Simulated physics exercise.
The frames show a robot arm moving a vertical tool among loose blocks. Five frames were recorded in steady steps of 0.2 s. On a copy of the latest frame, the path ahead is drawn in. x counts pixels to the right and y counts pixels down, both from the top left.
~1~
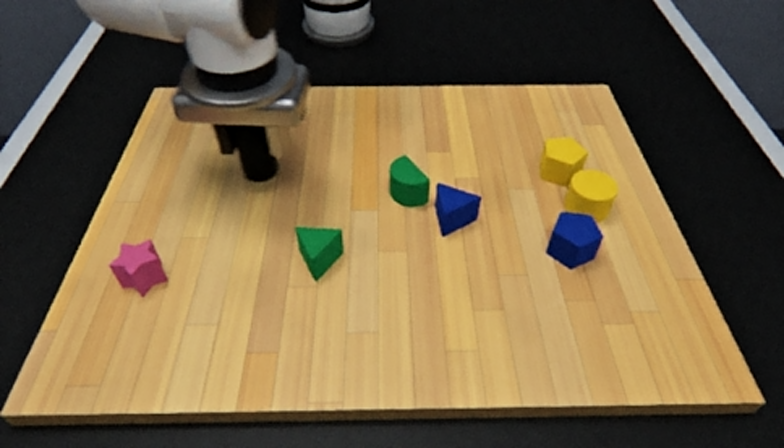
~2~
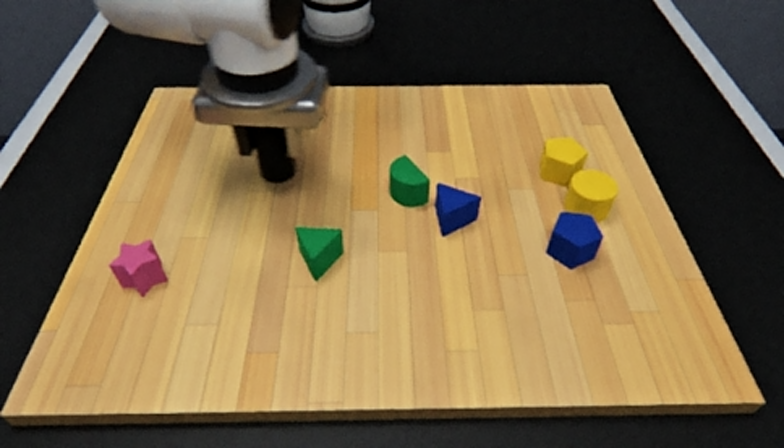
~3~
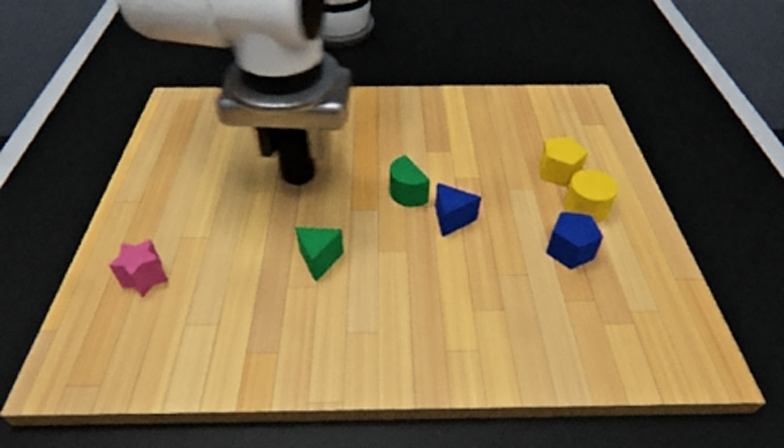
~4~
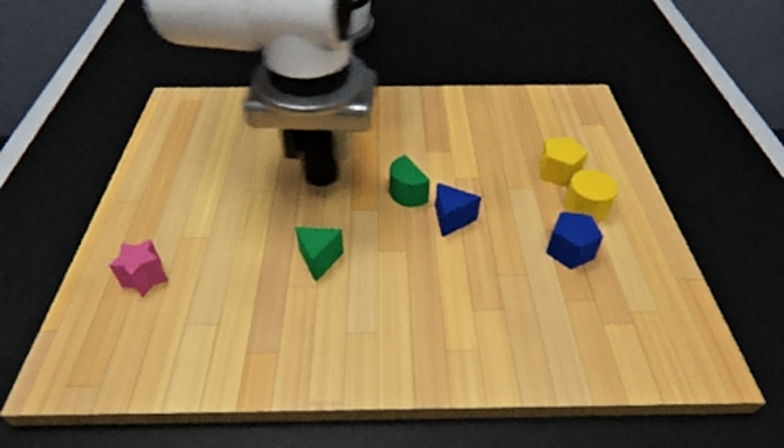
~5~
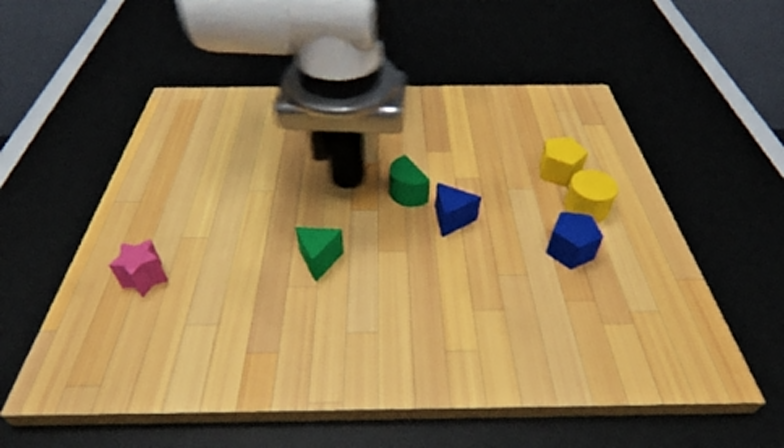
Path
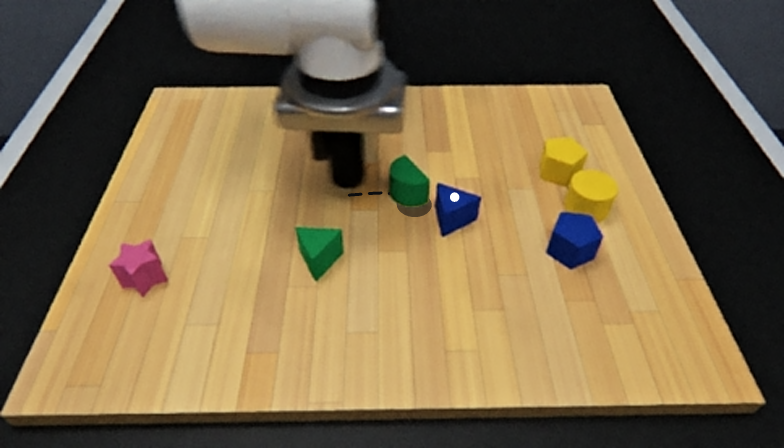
A robot arm moves its vertical tool right toward the still green half-round block.
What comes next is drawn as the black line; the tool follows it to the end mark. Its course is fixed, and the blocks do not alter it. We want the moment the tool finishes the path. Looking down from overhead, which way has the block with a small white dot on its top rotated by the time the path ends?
From above, it looks like the block with a small white dot on its top goes clockwise.
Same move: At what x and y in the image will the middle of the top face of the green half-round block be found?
It ends at (450, 176).
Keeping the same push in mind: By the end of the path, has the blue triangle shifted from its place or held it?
The blue triangle is moved.
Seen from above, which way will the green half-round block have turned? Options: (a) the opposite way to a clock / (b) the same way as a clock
Correct choice: A.
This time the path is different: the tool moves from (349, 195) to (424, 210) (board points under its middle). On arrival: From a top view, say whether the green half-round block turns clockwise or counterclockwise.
From above, counter-clockwise.
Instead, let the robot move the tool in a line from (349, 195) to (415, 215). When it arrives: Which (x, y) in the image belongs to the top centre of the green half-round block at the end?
In the picture, it is at (427, 170).
Path on the board, from (349, 195) through (372, 193) and (395, 195) to (414, 204); the dot is on the blue triangle.
The first path, step by step. Halfway along, tool at (384, 176); green half-round block at (419, 171).
At the end, tool at (415, 187); green half-round block at (450, 176), turned 25° anticlockwise; blue triangle at (467, 200), turned 55° clockwise.
